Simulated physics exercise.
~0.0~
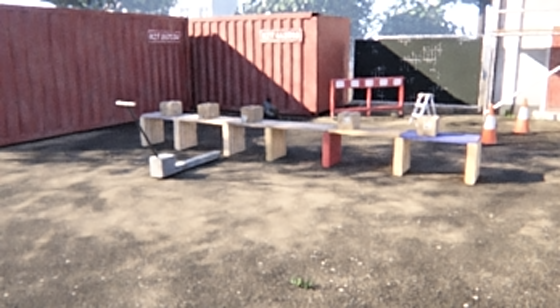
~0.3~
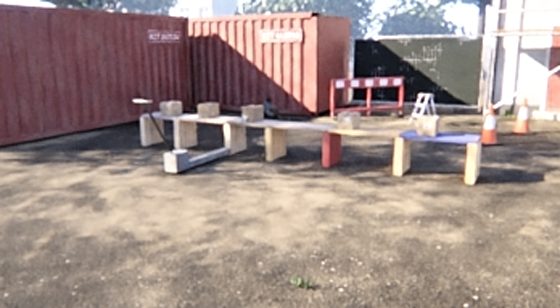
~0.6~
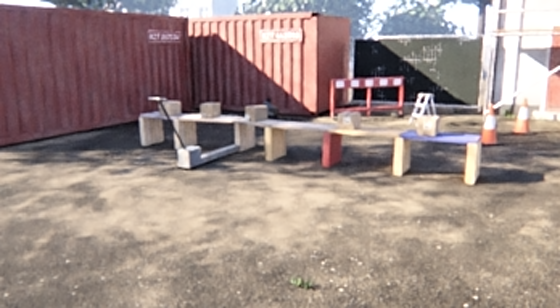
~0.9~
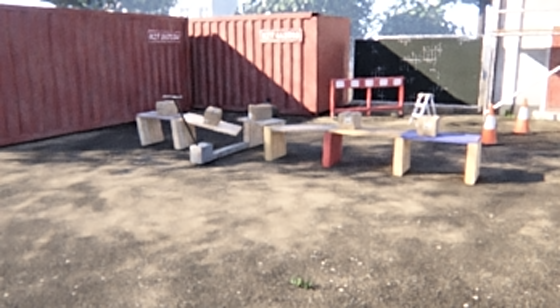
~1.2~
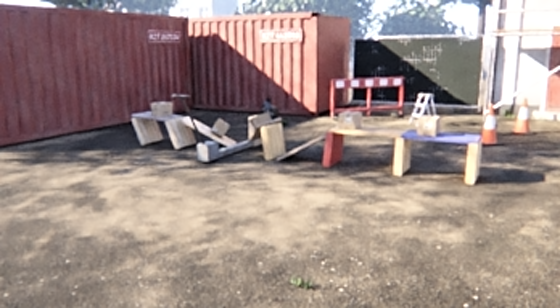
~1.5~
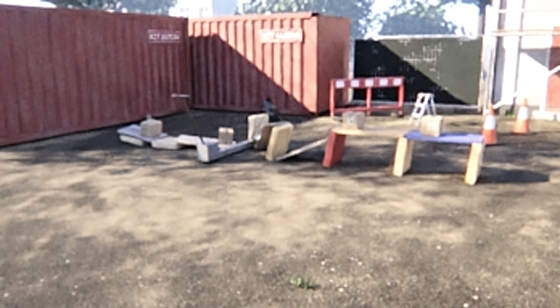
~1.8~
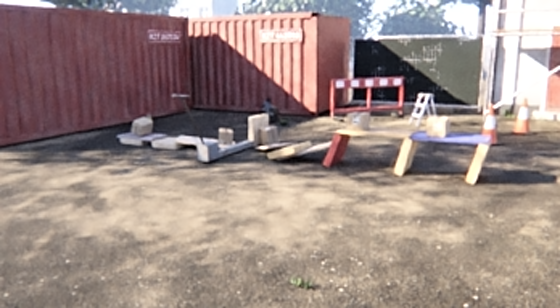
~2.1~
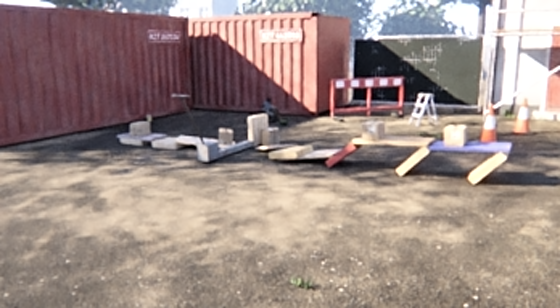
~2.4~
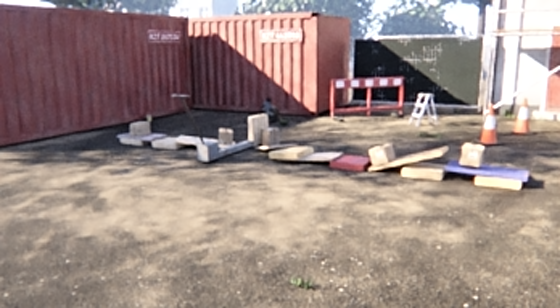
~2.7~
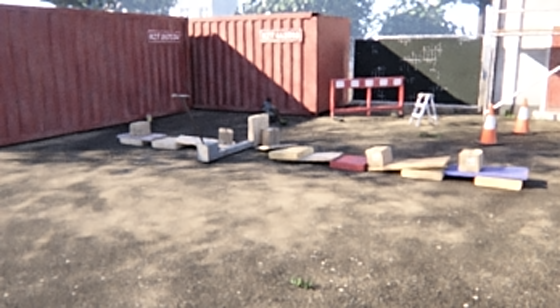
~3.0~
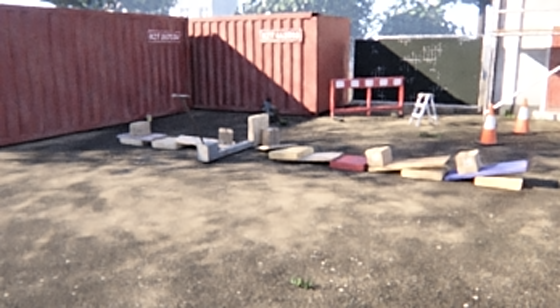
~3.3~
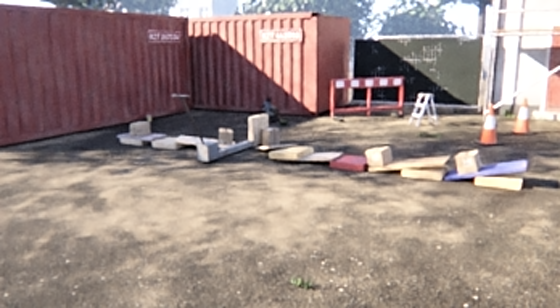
A grey jack with a thin upright handle slides in low from the left toward a row of board spans on upright timber slabs, in a sunlit dirt yard before red containers, seen by a still camera. Pale blocks sit on the boards, with a red upright right of centre and a blue board at the right end. The jack reaches the foot of an upright and stops as the left spans tilt and drop. The collapse spreads rightward, the red upright leaning until it falls on its side. Finally the blue board drops, and everything lies low in a scattered line.
